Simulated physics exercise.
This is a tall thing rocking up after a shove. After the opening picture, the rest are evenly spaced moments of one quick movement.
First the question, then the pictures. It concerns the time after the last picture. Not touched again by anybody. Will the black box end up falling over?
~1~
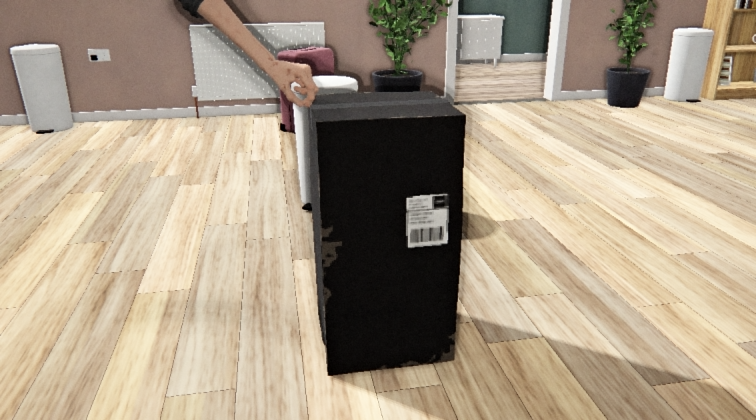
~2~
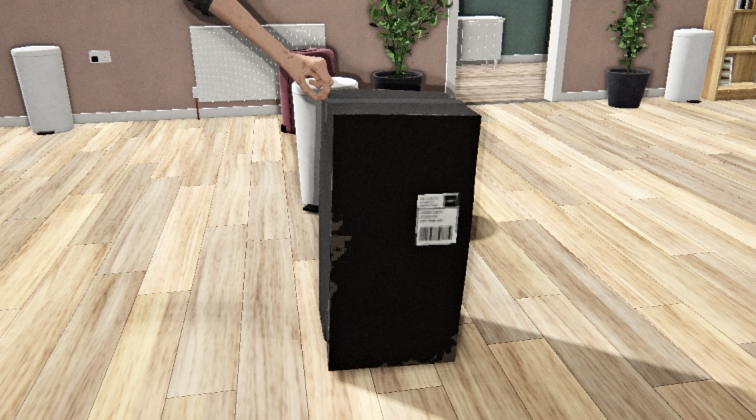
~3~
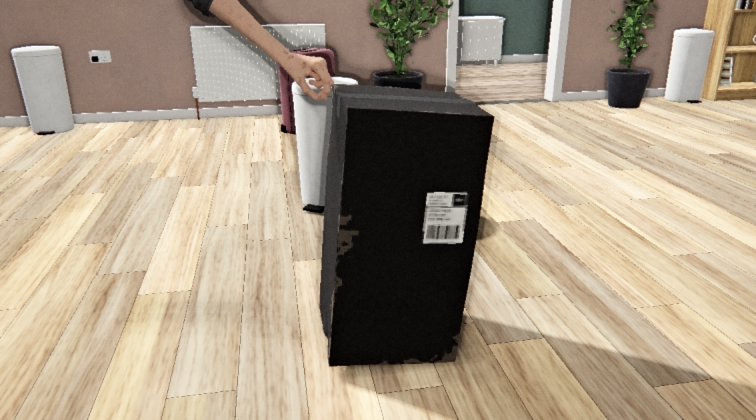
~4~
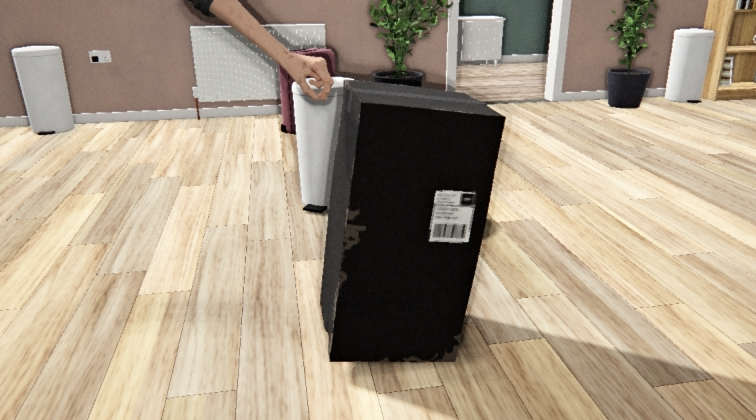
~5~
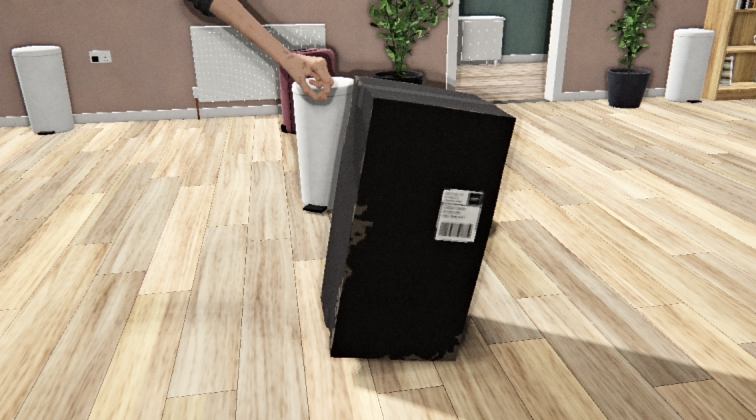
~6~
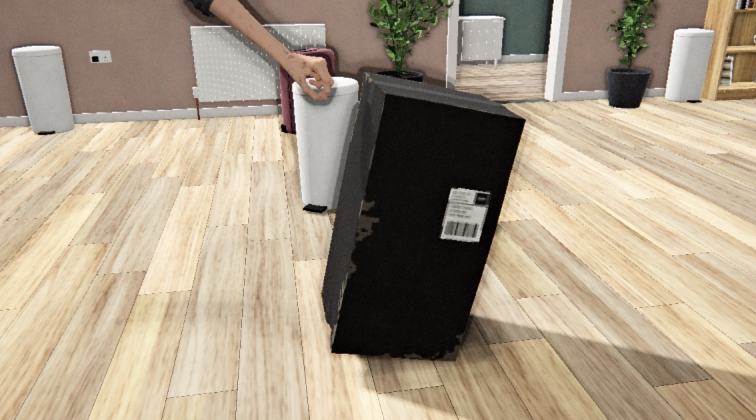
Yes.
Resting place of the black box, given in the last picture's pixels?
Near (555, 268).
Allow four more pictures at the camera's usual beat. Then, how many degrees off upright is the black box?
20°.
Then, 0.30 s later than the last frame, black box 35° off upright near (465, 211).
Then, 0.56 s later than the last frame, black box 63° off upright near (521, 229).
When it is over, the black box falls over, near (555, 268).
